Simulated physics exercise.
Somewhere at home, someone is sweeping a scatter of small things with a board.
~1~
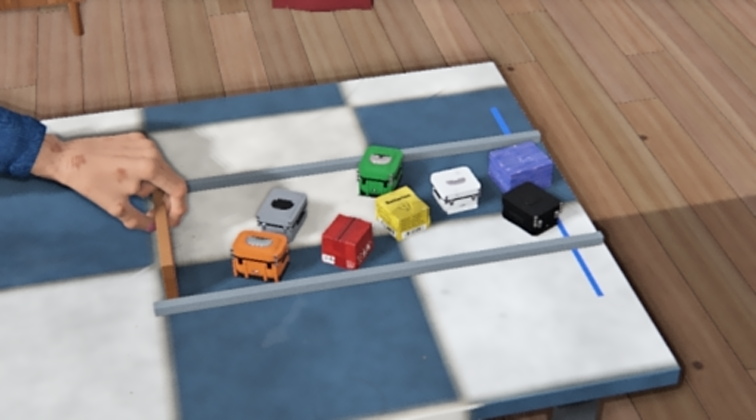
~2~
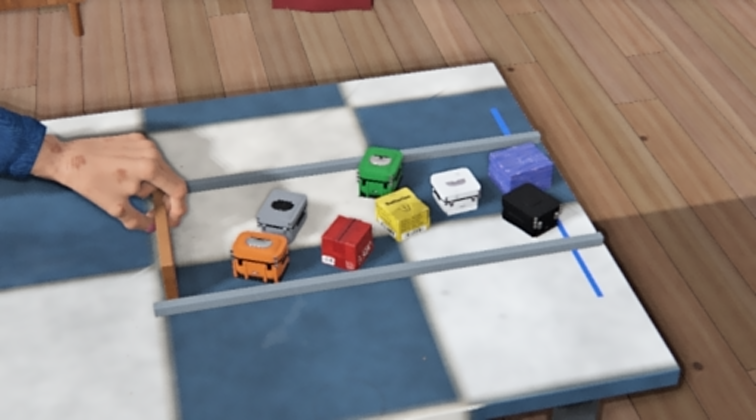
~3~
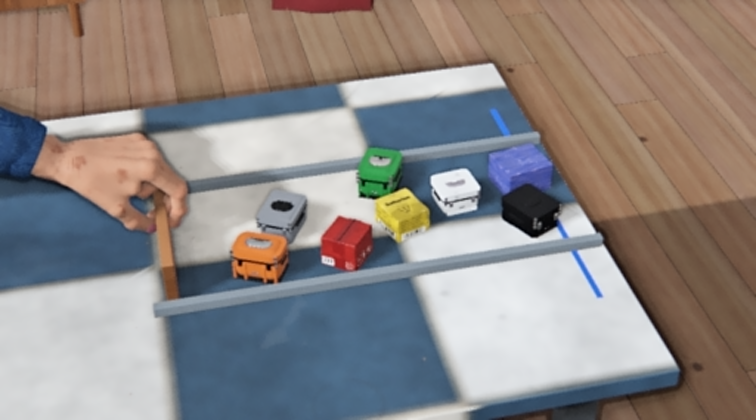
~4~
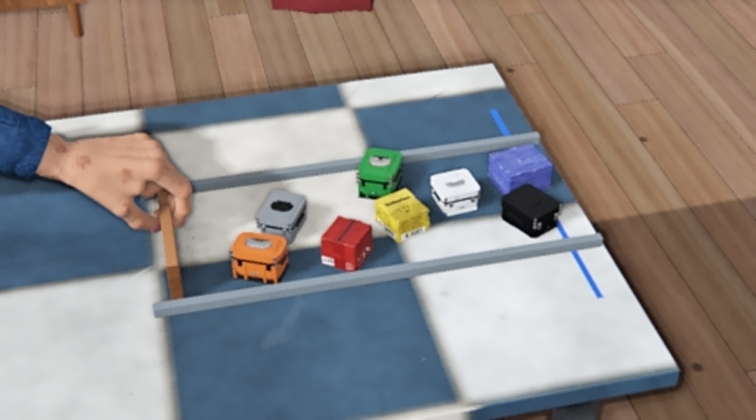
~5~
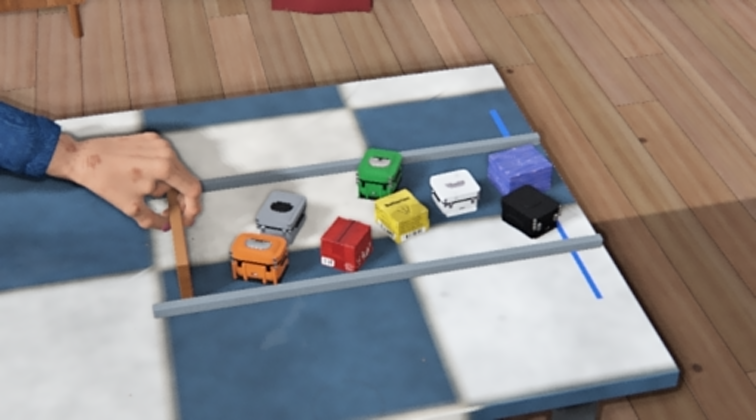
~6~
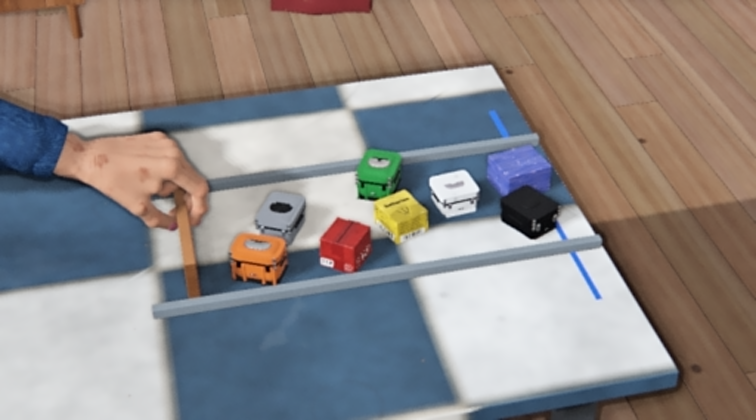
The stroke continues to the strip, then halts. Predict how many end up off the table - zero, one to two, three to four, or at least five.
I expect the edge to claim at least five.
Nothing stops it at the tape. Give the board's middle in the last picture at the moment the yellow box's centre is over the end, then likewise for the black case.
(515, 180) and (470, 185), roughly.
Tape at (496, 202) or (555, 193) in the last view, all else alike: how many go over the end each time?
You'd get 2 the first time and 8 the second.
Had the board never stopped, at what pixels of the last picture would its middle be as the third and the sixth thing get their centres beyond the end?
I'd say close to (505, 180), and after that close to (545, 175).
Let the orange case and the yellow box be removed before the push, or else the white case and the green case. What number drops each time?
Result, first then second: 3, 4.
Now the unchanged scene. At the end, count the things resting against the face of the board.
At rest, 3 are in contact.
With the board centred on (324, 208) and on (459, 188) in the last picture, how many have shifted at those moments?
First position 4; second position 8.
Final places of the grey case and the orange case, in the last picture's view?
They end up close to (556, 180) and (578, 205).
Soon after, none off yet; blue block at rest near (519, 173); black case at rest near (529, 214); white case at rest near (454, 195).
Then, none off yet; blue block moved a little near (532, 167); black case moved a little near (550, 213); white case moved about its own width near (485, 178).
At rest, the number that fall off is five or more; fallen, red box, yellow box, white case, black case and blue block.
